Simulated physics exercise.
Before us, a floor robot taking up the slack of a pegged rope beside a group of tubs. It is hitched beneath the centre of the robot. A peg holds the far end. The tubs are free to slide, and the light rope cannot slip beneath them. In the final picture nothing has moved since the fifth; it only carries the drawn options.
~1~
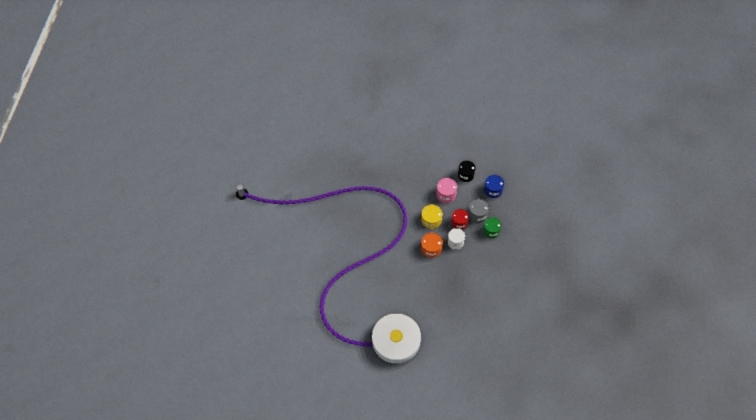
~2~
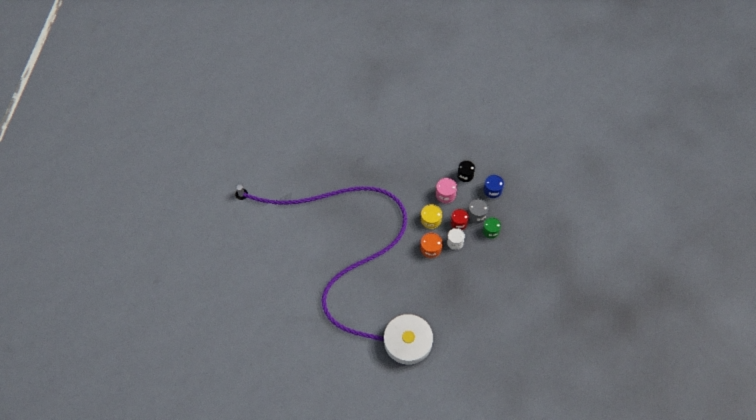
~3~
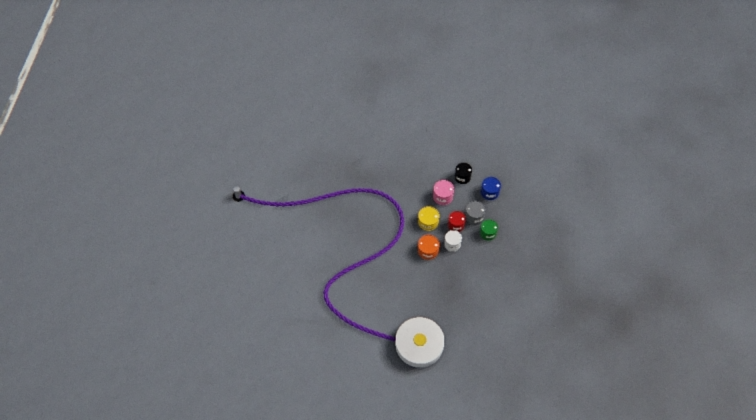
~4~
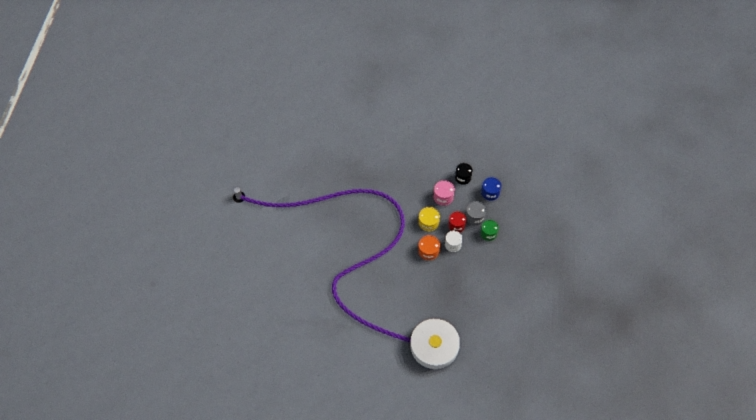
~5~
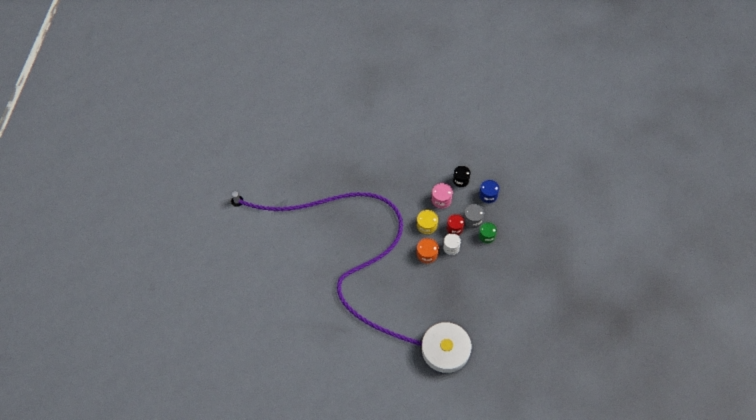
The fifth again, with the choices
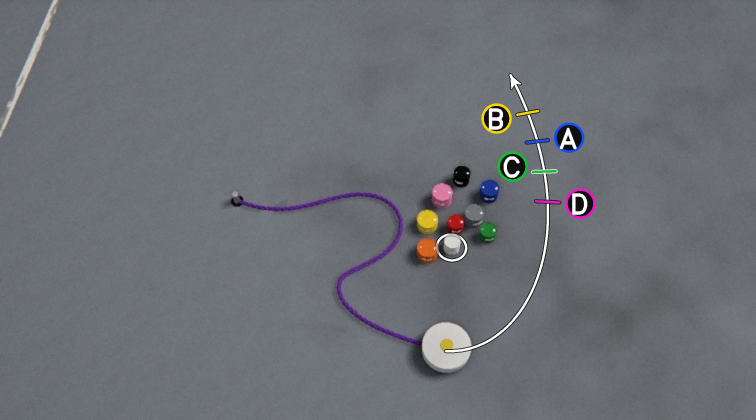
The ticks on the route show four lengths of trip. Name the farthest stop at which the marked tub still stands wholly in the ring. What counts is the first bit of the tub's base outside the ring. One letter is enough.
Up to mark A.
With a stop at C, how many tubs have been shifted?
The count is none.
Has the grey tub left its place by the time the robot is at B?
By then, yes.
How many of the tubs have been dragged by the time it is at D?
The count is none.
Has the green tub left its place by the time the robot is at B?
By then, yes.
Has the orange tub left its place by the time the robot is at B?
By then, yes.
On the marked copy, A at (537, 141); B at (528, 113); C at (544, 172); D at (548, 202); the ring at (452, 247); the route from (446, 351) via (548, 221) to (511, 75).
Following A. Soon after the start, robot (530, 295); white tub (452, 244).
Later, robot (549, 207); white tub (452, 244).
In the end, robot (539, 137); white tub (452, 244); the white tub is still in its ring.
As for the rest, B drags the ringed tub to (444, 231); C is safe but short; D is safe but short.
